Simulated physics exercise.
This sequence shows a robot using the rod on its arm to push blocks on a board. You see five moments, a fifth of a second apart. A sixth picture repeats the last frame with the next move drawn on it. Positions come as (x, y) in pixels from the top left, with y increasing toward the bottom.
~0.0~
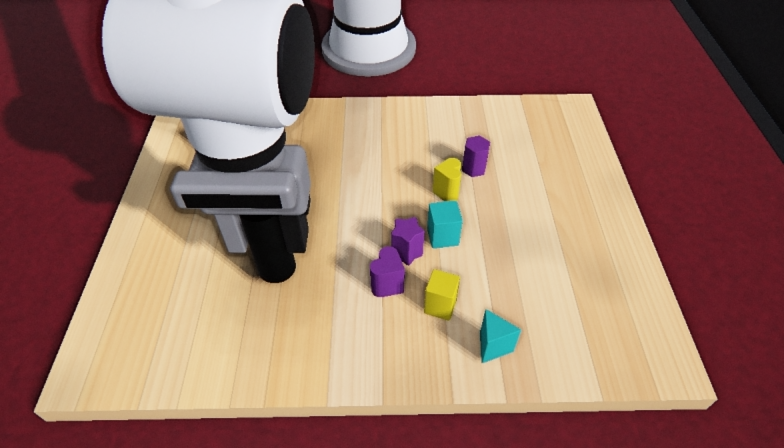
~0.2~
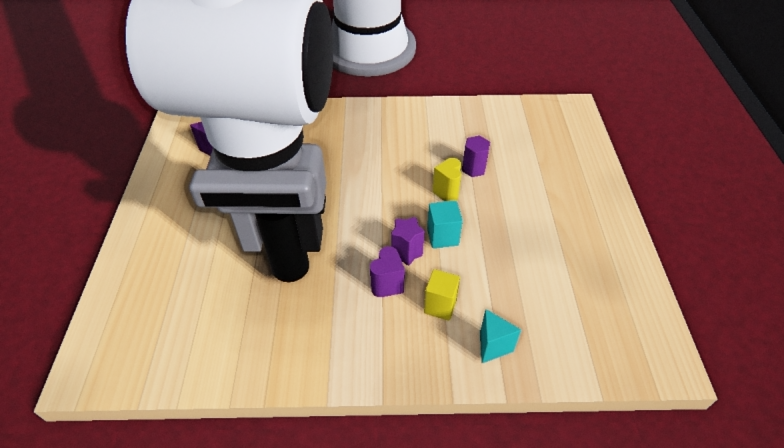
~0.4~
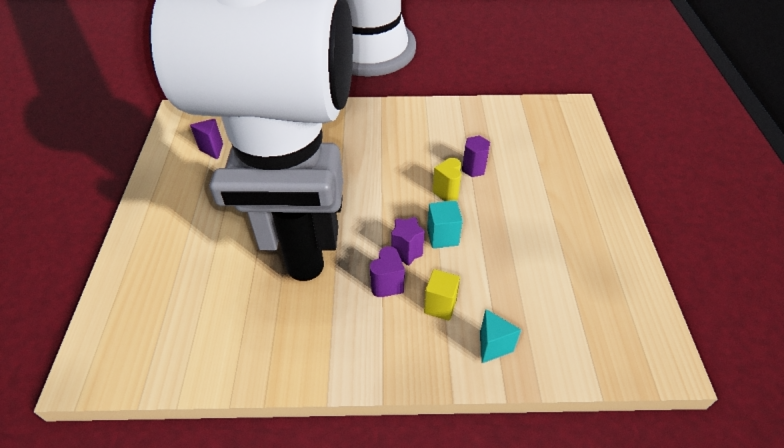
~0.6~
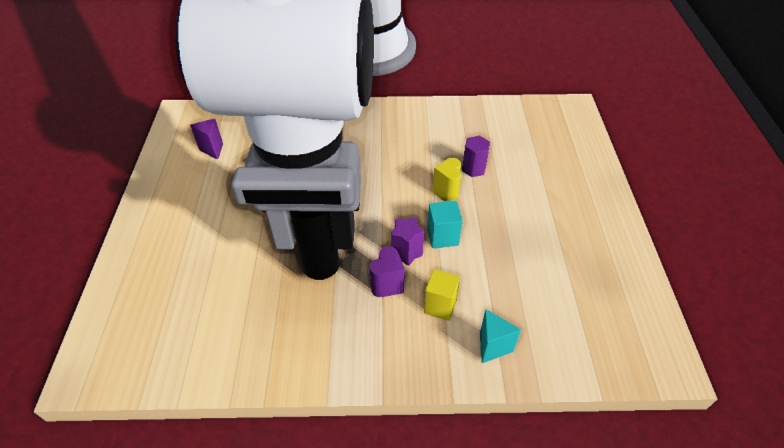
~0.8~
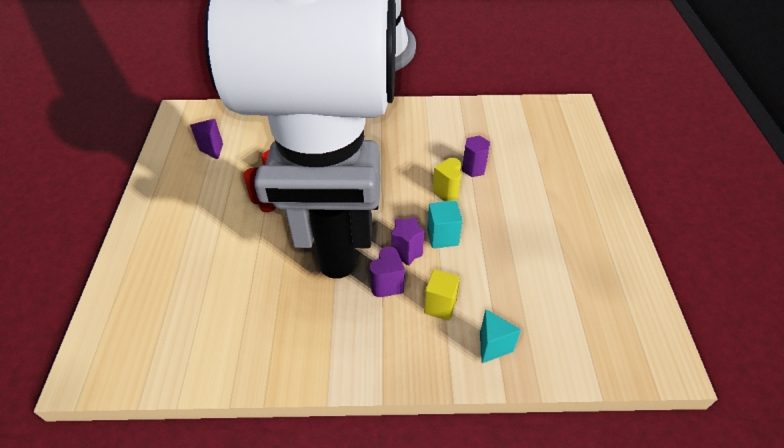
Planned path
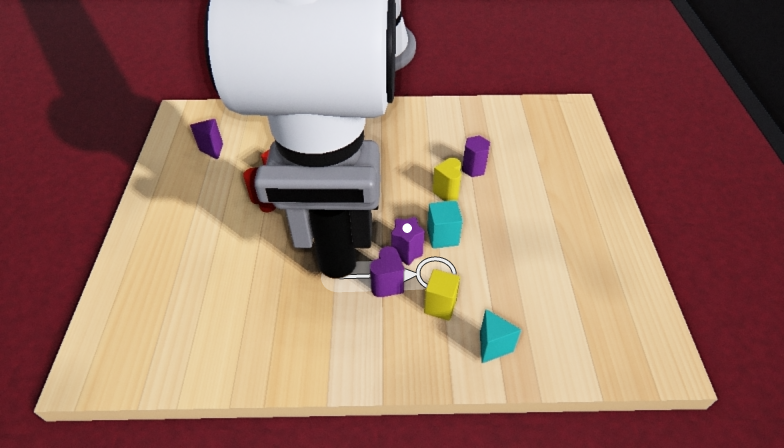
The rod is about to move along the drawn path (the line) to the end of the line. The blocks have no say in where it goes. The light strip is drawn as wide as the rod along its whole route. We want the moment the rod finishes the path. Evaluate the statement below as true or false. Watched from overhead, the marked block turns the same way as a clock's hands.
Verdict: False.
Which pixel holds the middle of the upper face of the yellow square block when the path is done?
Its top middle is near (466, 290).
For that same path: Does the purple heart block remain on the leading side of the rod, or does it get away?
When the path ends, it will sit ahead of the rod.
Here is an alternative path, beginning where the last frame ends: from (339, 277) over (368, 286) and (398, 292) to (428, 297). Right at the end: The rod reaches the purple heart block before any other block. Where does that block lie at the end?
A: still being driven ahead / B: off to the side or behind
(A)
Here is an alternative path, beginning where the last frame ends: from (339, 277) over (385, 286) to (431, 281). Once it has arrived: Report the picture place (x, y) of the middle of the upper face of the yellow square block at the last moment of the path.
At the end it should sit near (464, 288).
The drawn path runs from (339, 277) directly to (436, 273); the dot is on the purple star.
On the path given first. One third of the way, rod (372, 263); purple heart block (400, 263).
Two thirds of the way, rod (406, 262); purple heart block (433, 264); purple star (413, 226), turned 20° anticlockwise; yellow square block (454, 285), turned 35° clockwise.
At the end, rod (437, 261); purple heart block (465, 266), turned 15° clockwise; purple star (416, 225), turned 40° anticlockwise; yellow square block (466, 290), turned 75° clockwise; turquoise square block not moved.
